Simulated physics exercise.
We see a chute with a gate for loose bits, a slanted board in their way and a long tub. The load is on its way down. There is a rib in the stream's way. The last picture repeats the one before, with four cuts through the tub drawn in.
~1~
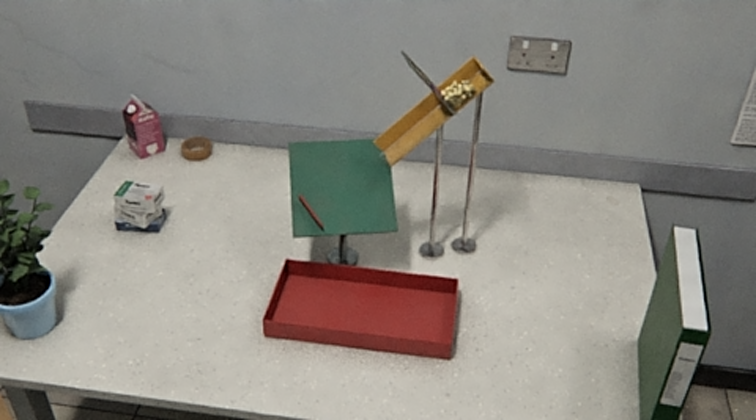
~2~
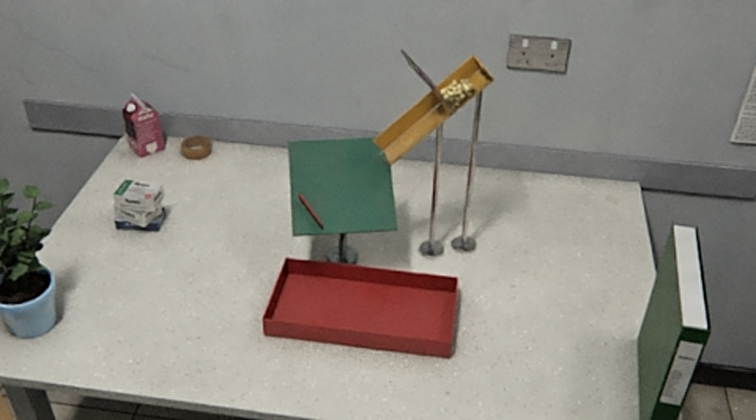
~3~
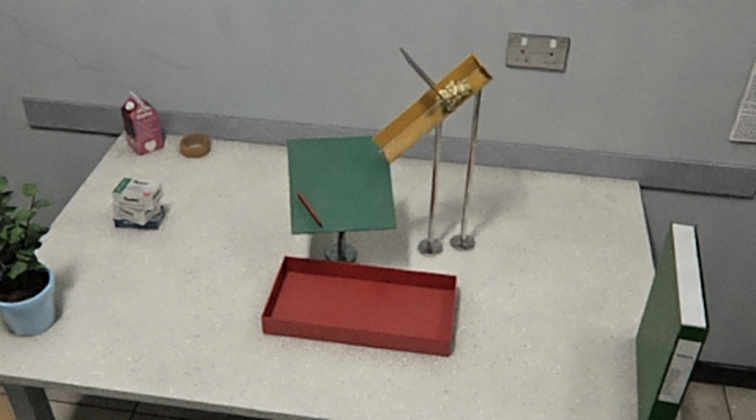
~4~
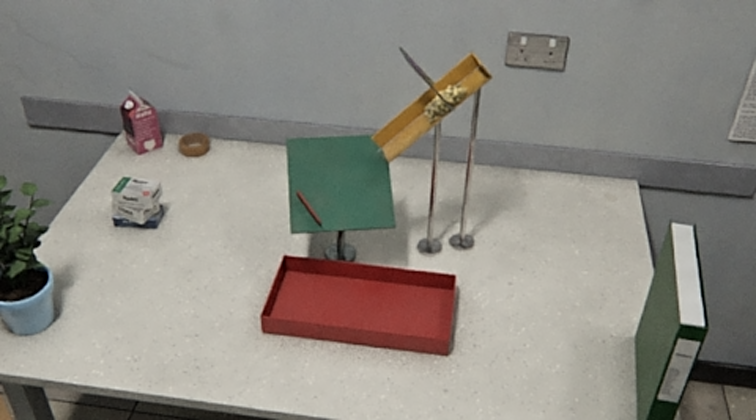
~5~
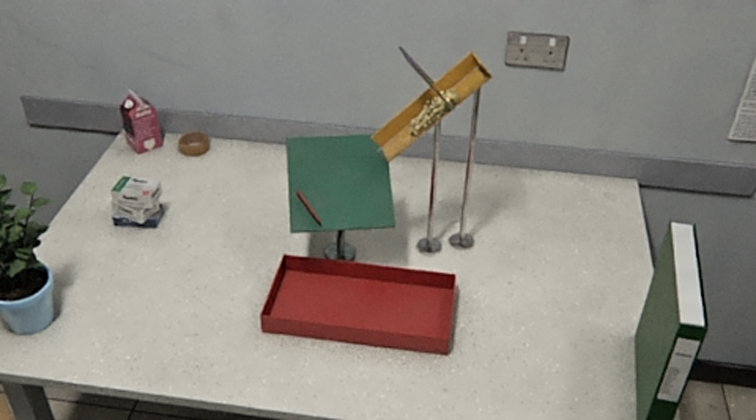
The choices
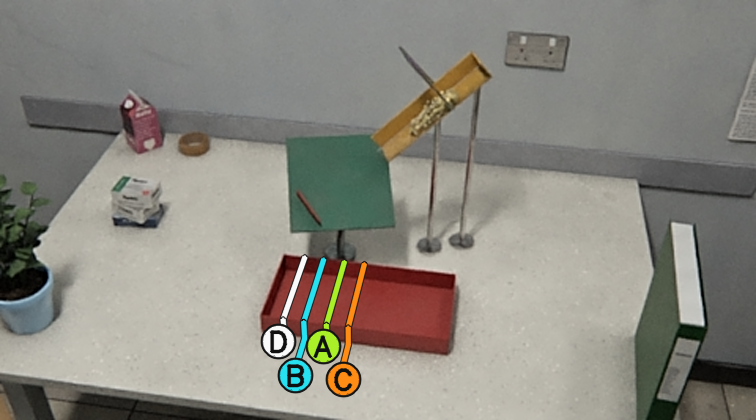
On a pale speckled table against a grey wall, a cluster of small yellowish beans sits near the top of a sloping wooden chute, above a tilted green board and an empty red tub. The beans then begin sliding down the chute, spreading into a longer streak about halfway along it.
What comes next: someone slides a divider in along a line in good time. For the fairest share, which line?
Go for A.
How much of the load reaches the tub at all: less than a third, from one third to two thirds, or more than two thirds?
More than two thirds.
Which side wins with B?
The right side.
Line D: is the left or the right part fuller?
The right side.
On the marked copy, line A crosses the front rim at (326, 324); line B crosses the front rim at (303, 321); line C crosses the front rim at (348, 326); line D crosses the front rim at (283, 318).
If A is chosen, of what is caught, about half on the left of the divider, about half on the right.
If B is chosen, of what is caught, a small part on the left of the divider, nearly all on the right.
If C is chosen, of what is caught, nearly all on the left of the divider, a small part on the right.
If D is chosen, of what is caught, none on the left of the divider, all on the right.
